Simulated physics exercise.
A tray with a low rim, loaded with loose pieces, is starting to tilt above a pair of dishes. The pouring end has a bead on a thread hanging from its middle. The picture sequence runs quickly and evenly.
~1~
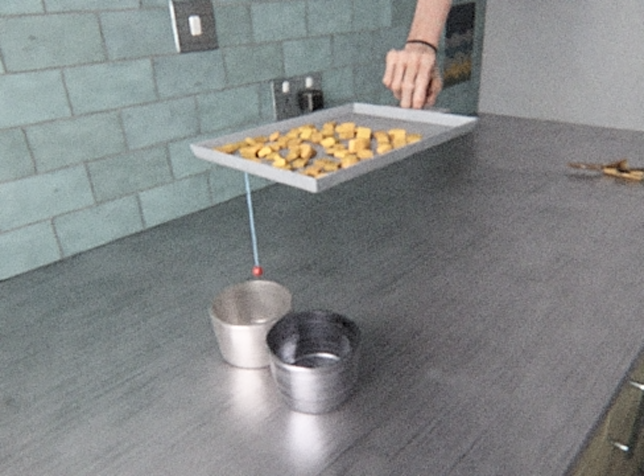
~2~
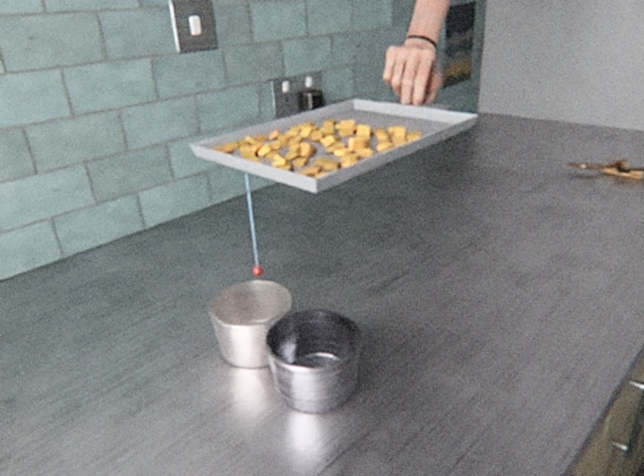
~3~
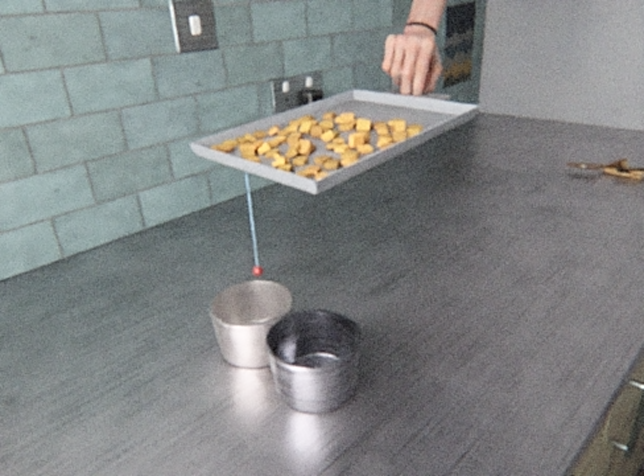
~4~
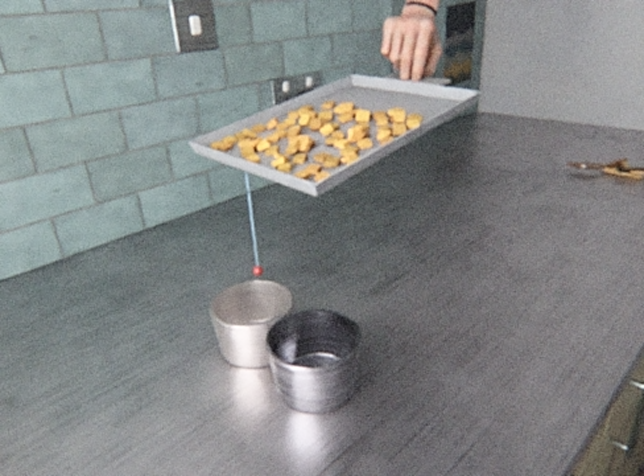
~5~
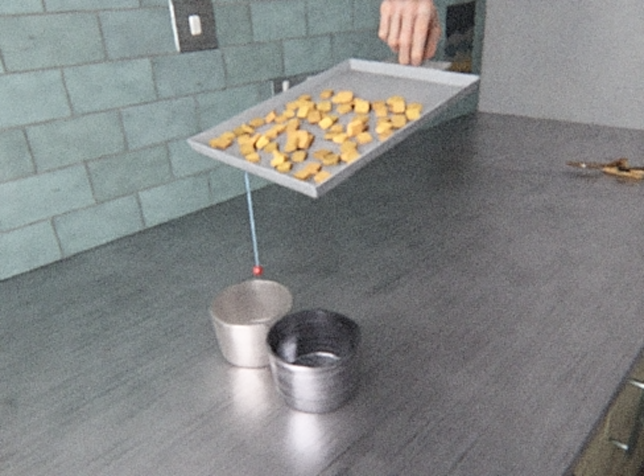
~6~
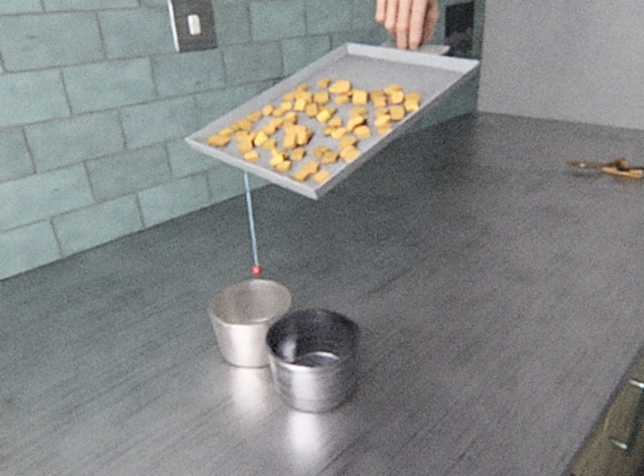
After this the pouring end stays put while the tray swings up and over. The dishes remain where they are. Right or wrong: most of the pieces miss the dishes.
Wrong.
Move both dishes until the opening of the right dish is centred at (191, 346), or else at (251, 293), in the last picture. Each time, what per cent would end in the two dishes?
0 %, then 20 %.
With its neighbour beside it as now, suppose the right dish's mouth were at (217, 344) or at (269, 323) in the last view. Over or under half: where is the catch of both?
For the two tries in order: Not as much as half, exceeding half.
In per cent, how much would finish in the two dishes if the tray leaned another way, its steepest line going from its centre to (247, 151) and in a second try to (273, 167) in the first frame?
0 % and 60 %.
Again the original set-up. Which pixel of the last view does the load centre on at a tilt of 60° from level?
In the last view, the load is centred near (277, 146).
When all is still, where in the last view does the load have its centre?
Centre at rest, last view: Approx. (274, 355).
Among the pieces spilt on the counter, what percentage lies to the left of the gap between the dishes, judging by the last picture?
Roughly 80 in a hundred.
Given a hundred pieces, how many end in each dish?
Per hundred pieces: Left dish roughly 40, right dish roughly 40.
Soon, tray tipped steeply; all on the tray.
A while on, tray tipped right over; most on the tray; a small part in the right dish; a small part in the left dish; a stray few outside both; a small part in the air.
Towards the end, tray tipped past a quarter turn; about half in the right dish; about a third in the left dish; about a quarter outside both.
Finally, tray tipped past a quarter turn; about half in the right dish; about a third in the left dish; about a quarter outside both.
